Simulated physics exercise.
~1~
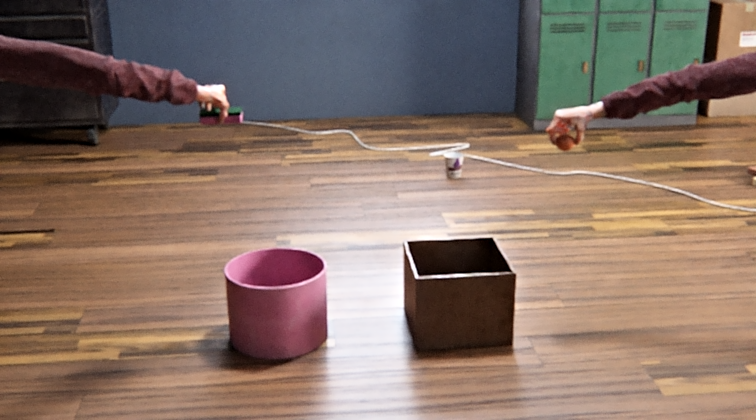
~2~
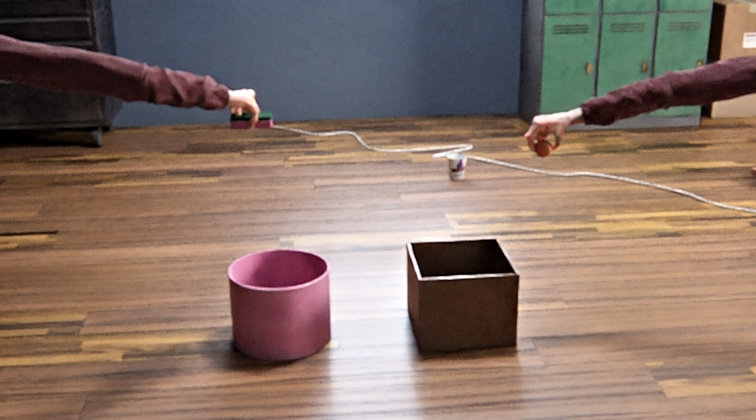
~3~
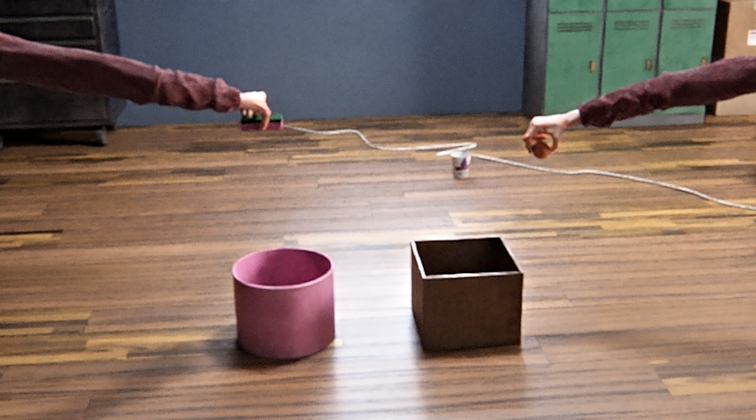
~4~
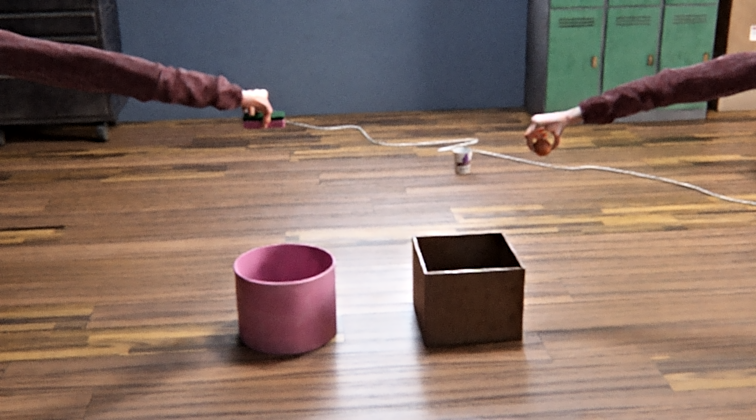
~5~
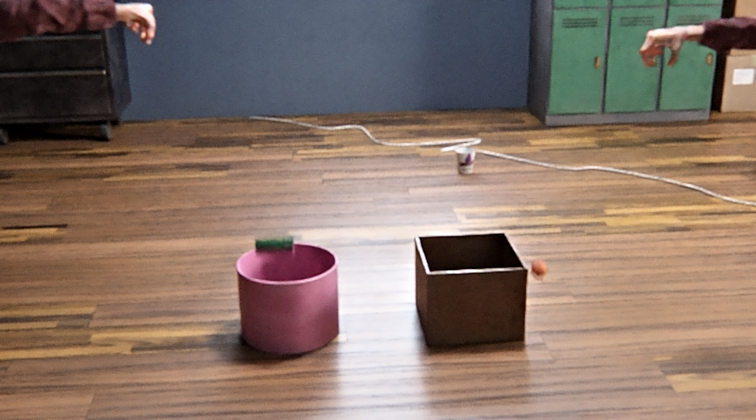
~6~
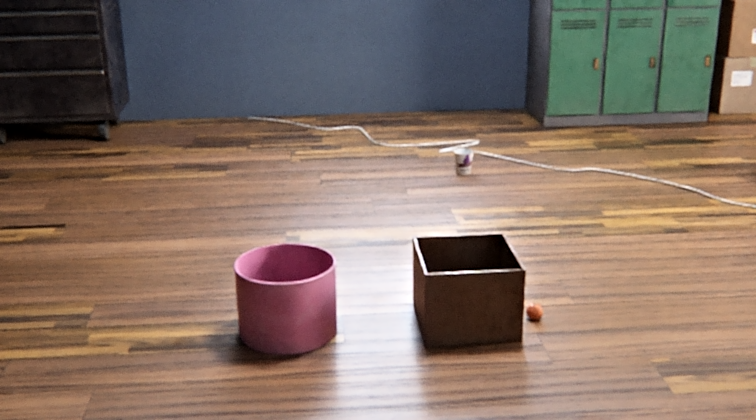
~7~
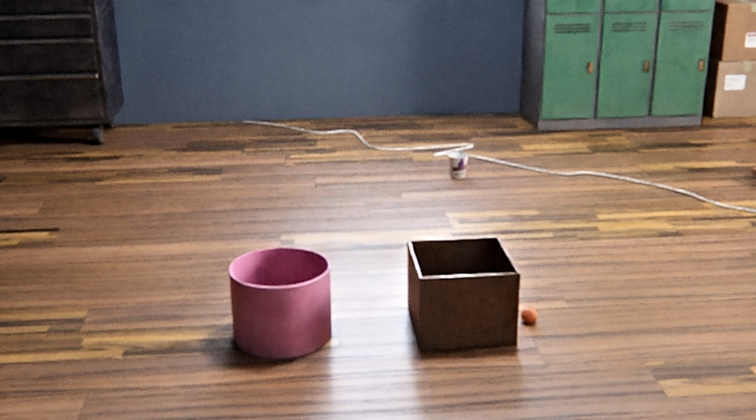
A room with a dark plank floor, a blue wall and green lockers is seen from the front and slightly above by a gently swaying camera. A round pink bucket stands at left and a square dark brown container at right, with a pale cord and a small cup behind them. Two sleeved arms reach in from either side, the left hand holding a pink and green sponge, the right an orange tomato. The hands move slightly inward, pause, then let go and withdraw. The sponge drops into the bucket, while the tomato lands on the floor right of the square container.
